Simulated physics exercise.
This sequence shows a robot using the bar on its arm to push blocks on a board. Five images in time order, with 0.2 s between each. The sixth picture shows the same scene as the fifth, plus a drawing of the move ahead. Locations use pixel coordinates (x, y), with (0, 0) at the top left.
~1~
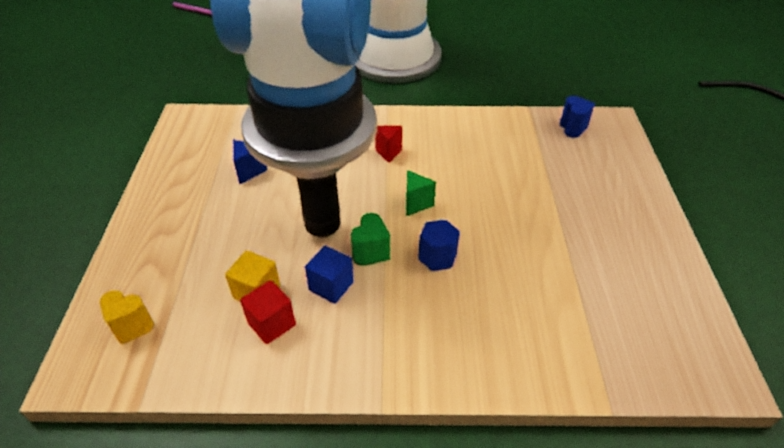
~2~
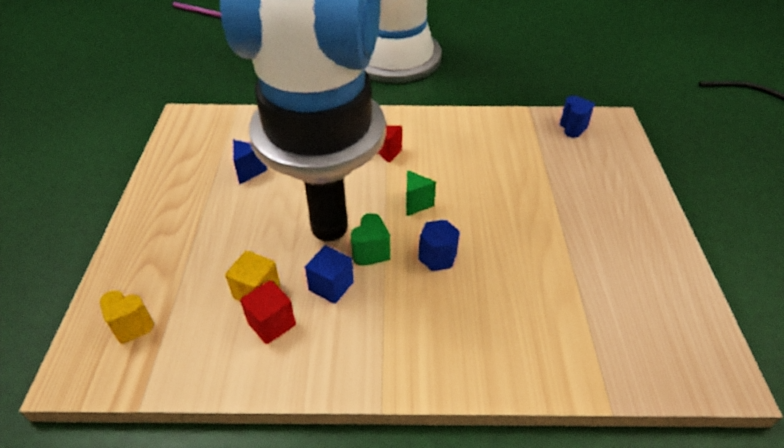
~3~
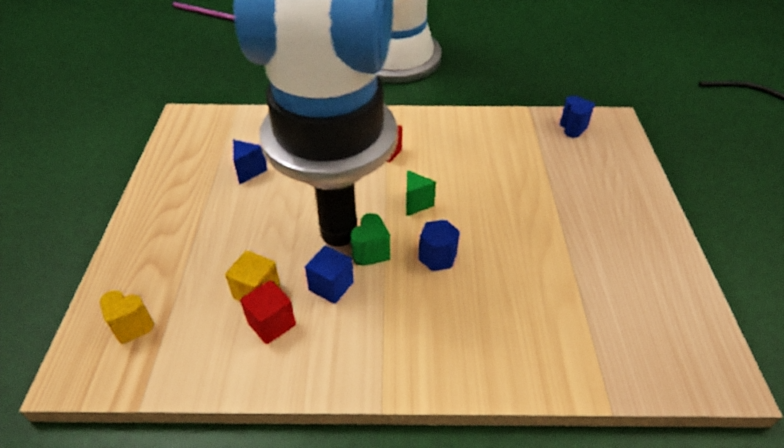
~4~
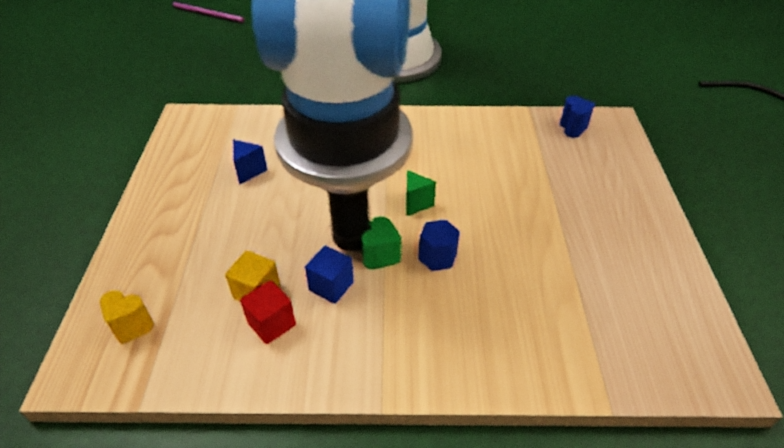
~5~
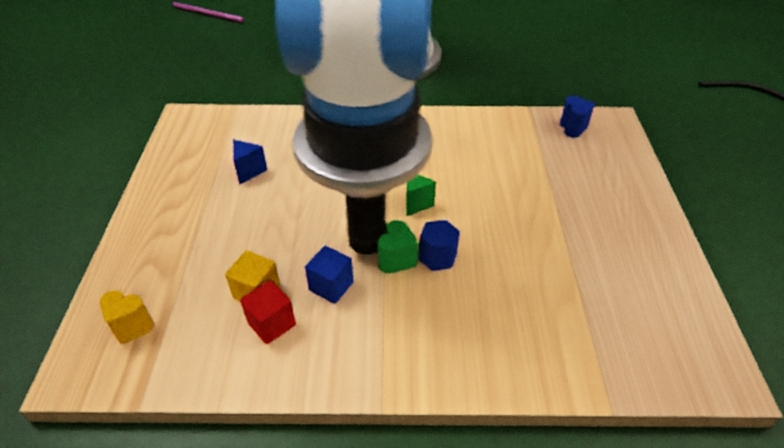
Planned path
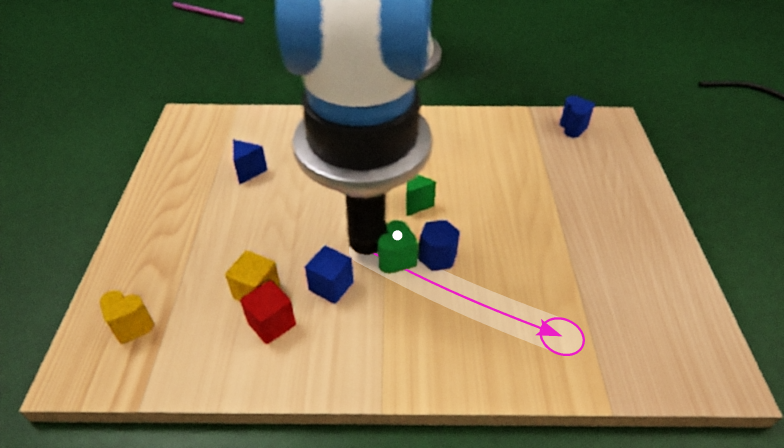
A white and blue robot arm with a black bar reaches over a pale wooden board on a green surface, seen from above and in front by a still camera. Red, yellow, blue and green blocks are scattered around, with a green heart between a blue cube and a blue six-sided block. The bar slides right, meets the heart and pushes it rightward, close beside the six-sided block.
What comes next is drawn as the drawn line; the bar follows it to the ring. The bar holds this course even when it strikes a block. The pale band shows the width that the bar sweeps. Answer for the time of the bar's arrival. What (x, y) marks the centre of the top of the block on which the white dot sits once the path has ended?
That would be at about pixel (611, 322).
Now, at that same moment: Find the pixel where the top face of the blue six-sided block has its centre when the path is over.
The blue six-sided block ends near (467, 234).
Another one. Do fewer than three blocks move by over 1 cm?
Yes.
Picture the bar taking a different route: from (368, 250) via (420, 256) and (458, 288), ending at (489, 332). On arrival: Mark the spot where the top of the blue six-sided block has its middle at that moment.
It ends at (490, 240).
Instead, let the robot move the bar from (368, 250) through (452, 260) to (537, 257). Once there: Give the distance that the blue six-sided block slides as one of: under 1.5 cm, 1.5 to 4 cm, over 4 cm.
It moves more than 4 cm.
The drawn path runs from (368, 250) by way of (425, 279) and (490, 308) to (562, 336); the dot is on the green heart.
The first path, step by step. One third of the way, bar (426, 271); green heart (461, 264); blue six-sided block (467, 234), turned 80° anticlockwise.
Two thirds of the way, bar (492, 300); green heart (532, 293); blue six-sided block (467, 234), turned 80° anticlockwise.
At the end, bar (565, 328); blue square not moved; green heart (611, 322); blue six-sided block (467, 234), turned 80° anticlockwise.
